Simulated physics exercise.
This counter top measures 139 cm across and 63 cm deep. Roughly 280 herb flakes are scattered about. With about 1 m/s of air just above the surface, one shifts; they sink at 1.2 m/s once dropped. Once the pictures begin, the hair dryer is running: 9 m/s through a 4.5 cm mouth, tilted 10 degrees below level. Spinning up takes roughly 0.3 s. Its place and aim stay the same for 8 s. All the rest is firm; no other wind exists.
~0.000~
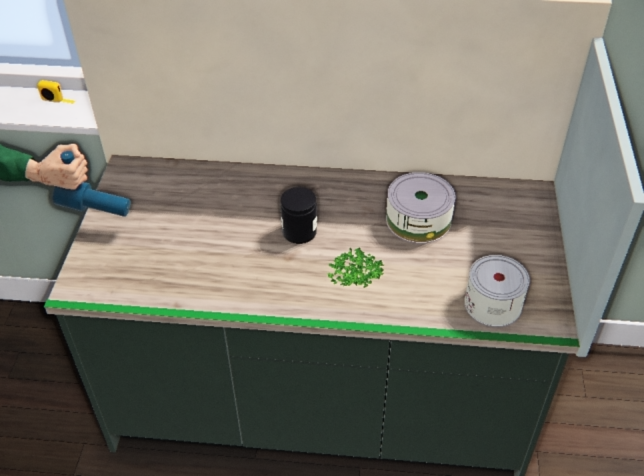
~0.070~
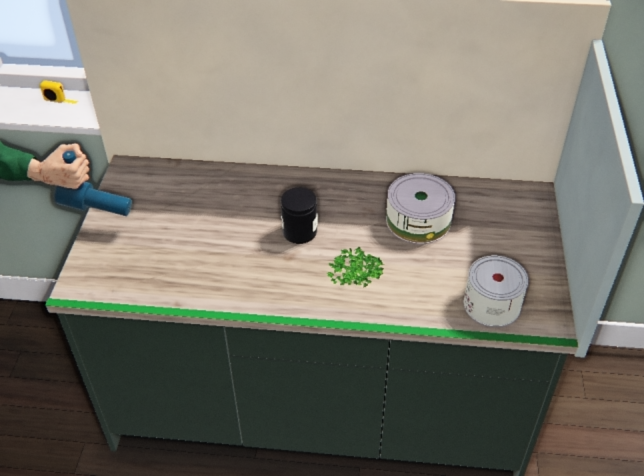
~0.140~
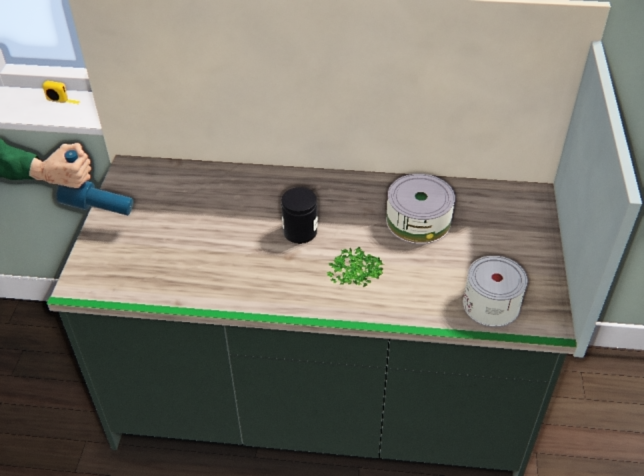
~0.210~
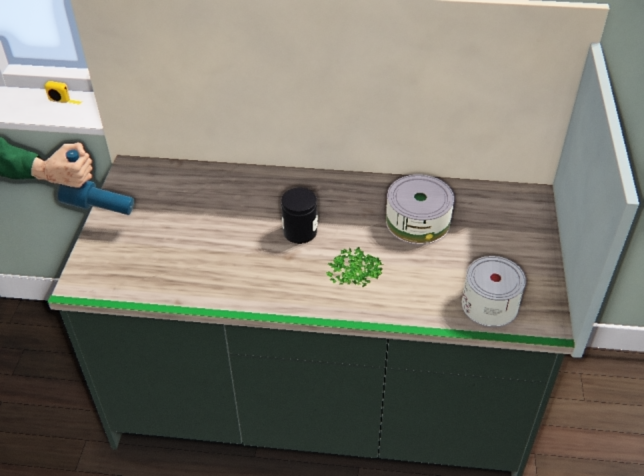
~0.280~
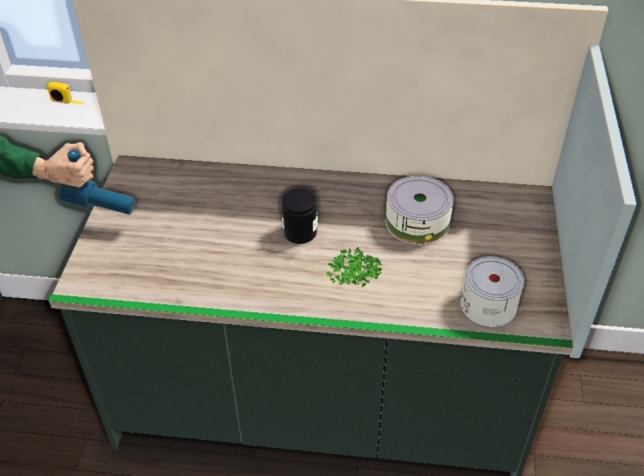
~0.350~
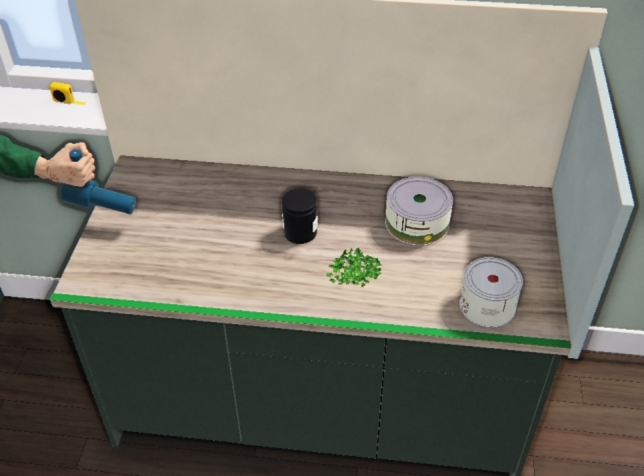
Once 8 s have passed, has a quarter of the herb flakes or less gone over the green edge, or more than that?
The count there surpasses a quarter.
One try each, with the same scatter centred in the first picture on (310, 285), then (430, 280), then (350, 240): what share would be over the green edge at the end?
Roughly 100 %, then 80 %, then 1 %.
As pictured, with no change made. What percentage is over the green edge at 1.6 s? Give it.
60 % or thereabouts.
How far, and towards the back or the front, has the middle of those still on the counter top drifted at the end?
It has shifted to the far side, by around 40 cm.
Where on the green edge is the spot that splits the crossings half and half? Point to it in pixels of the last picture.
Median crossing, approx. (447, 337).
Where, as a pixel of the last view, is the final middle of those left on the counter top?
It lands close to (550, 187) in the last picture.
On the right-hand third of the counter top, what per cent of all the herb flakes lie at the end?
25 %.
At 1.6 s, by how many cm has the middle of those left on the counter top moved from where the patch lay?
Around 60 cm from the start.
After 1.6 s, 30 % are on the move or not yet settled, 65 % are over the green edge; the middle of those still in play is near (533, 234).
After 2.6 s, 21 % are on the move or not yet settled, 68 % are over the green edge; the middle of those still in play is near (551, 188).
After 4.4 s, 12 % are on the move or not yet settled, 74 % are over the green edge; the middle of those still in play is near (551, 186).
After 8.0 s, at the end, 75 % are over the green edge; the middle of those still in play is near (550, 187).
